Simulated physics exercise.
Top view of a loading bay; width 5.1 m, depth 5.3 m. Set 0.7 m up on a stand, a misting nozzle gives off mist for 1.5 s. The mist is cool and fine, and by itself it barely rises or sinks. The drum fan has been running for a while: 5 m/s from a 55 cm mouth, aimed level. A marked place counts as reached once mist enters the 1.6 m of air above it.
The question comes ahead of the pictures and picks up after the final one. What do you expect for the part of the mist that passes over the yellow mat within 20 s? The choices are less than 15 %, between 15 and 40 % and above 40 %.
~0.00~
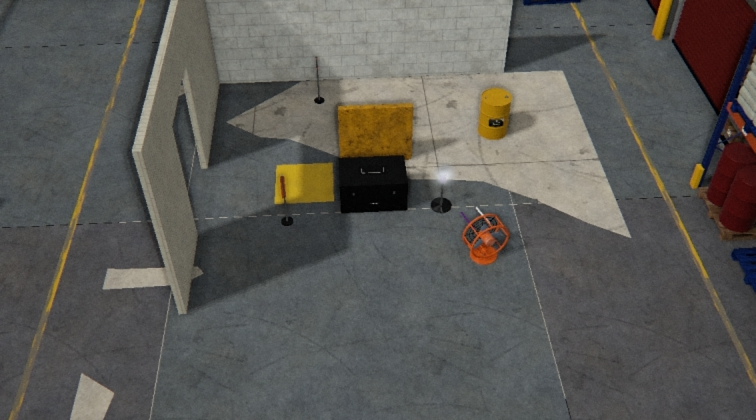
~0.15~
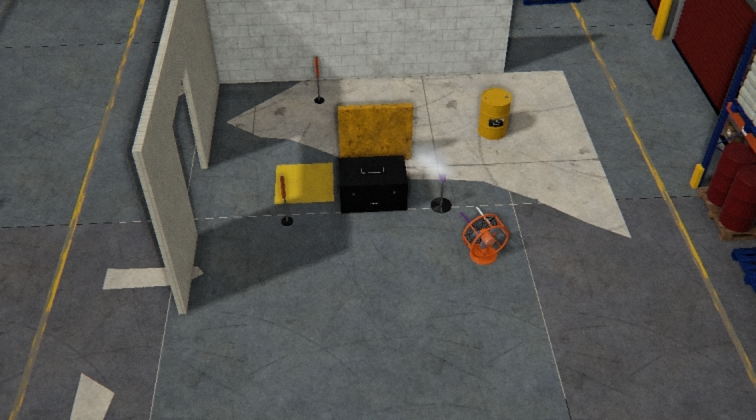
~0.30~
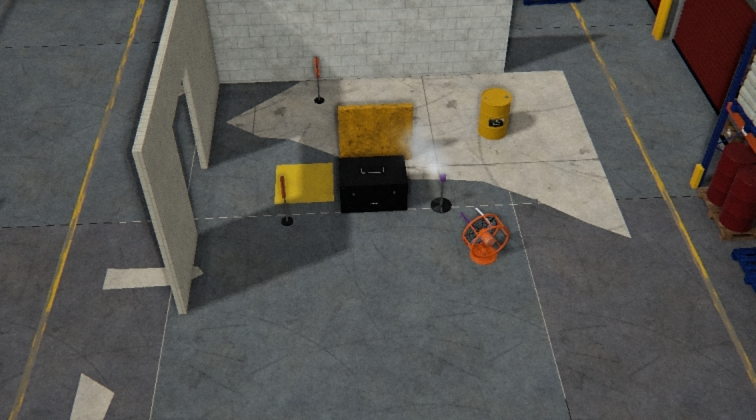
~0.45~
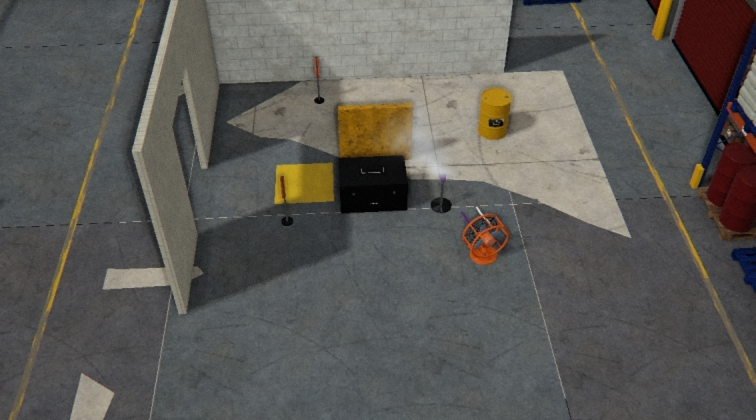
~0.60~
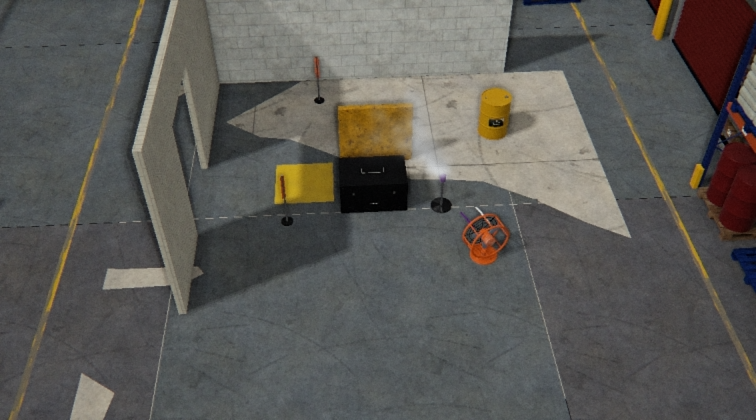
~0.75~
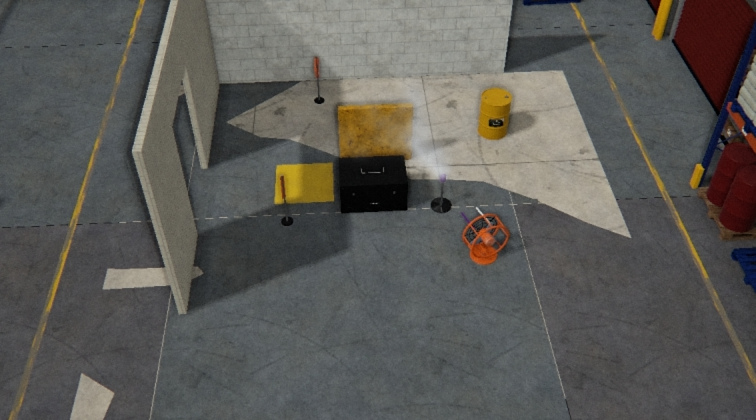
Yellow mat: Between 15 and 40 %.
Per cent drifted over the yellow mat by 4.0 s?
25 per cent or so.
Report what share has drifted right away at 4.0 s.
I'd put it at around 10 per cent.
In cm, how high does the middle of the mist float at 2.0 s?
The middle is at about 100 cm above the surface.
By 2.0 s we count, 16 % has passed over the yellow mat, with 100 % still about or yet to come, and the middle of the rest is near (388, 101).
By 4.0 s we count, 25 % has passed over the yellow mat, with 90 % still about or yet to come, and the middle of the rest is near (313, 58).
By 8.0 s we count, 26 % has passed over the yellow mat, with 59 % still about or yet to come, and the middle of the rest is near (258, 70).
By 20.0 s we count, 27 % has passed over the yellow mat, with 17 % still about or yet to come, and the middle of the rest is near (228, 146).
